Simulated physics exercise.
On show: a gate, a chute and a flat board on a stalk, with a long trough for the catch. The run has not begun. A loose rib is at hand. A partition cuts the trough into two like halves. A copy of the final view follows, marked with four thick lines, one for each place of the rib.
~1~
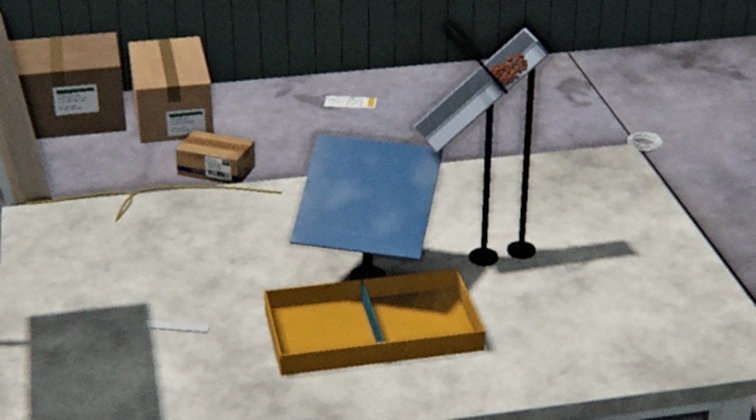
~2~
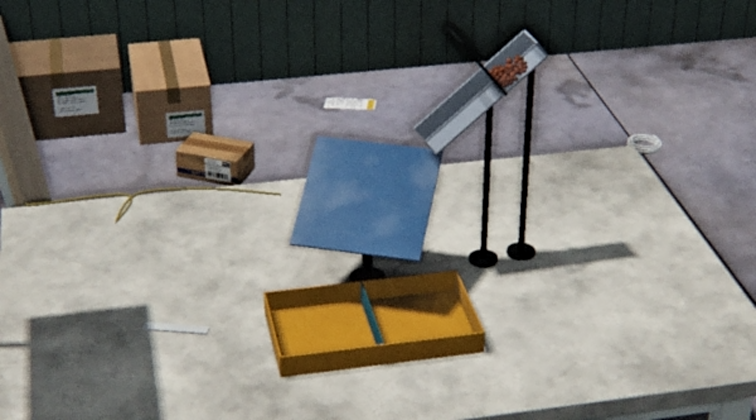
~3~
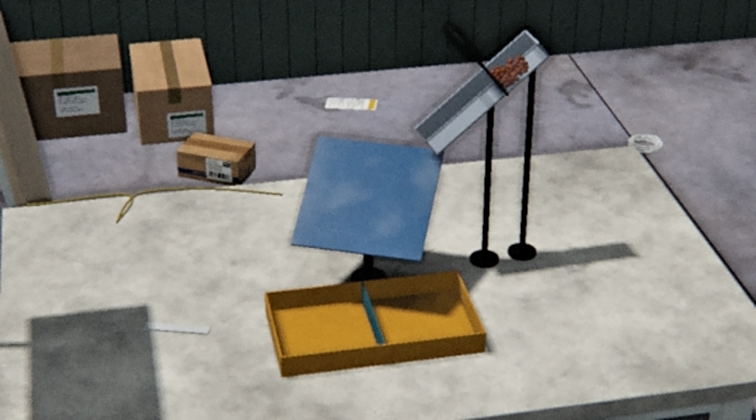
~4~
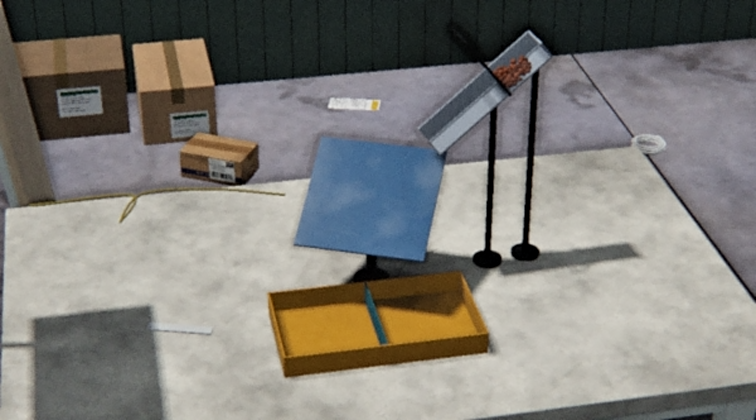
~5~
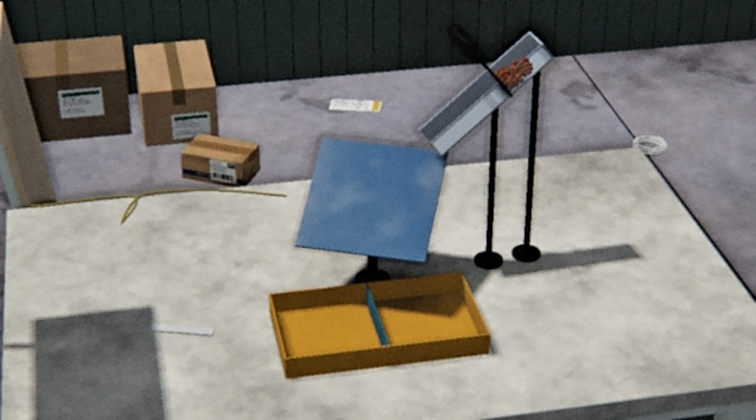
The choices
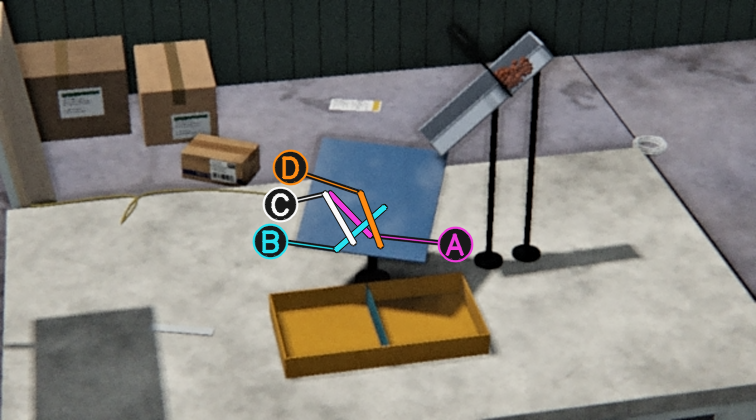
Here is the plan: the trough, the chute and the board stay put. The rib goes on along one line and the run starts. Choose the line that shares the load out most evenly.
Go for A.
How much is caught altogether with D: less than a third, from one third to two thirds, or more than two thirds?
Line D gives more than two thirds.
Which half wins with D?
The right half.
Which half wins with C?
The left half.
On the marked copy, line A from (330, 193) to (370, 235); line B from (384, 207) to (336, 249); line C from (325, 193) to (353, 242); line D from (360, 193) to (380, 245).
With A, of what is caught, roughly two thirds in the left half, roughly a third in the right.
With B, of what is caught, the larger part in the left half, roughly a quarter in the right.
With C, of what is caught, almost all in the left half, about a tenth in the right.
With D, of what is caught, about a tenth in the left half, almost all in the right.
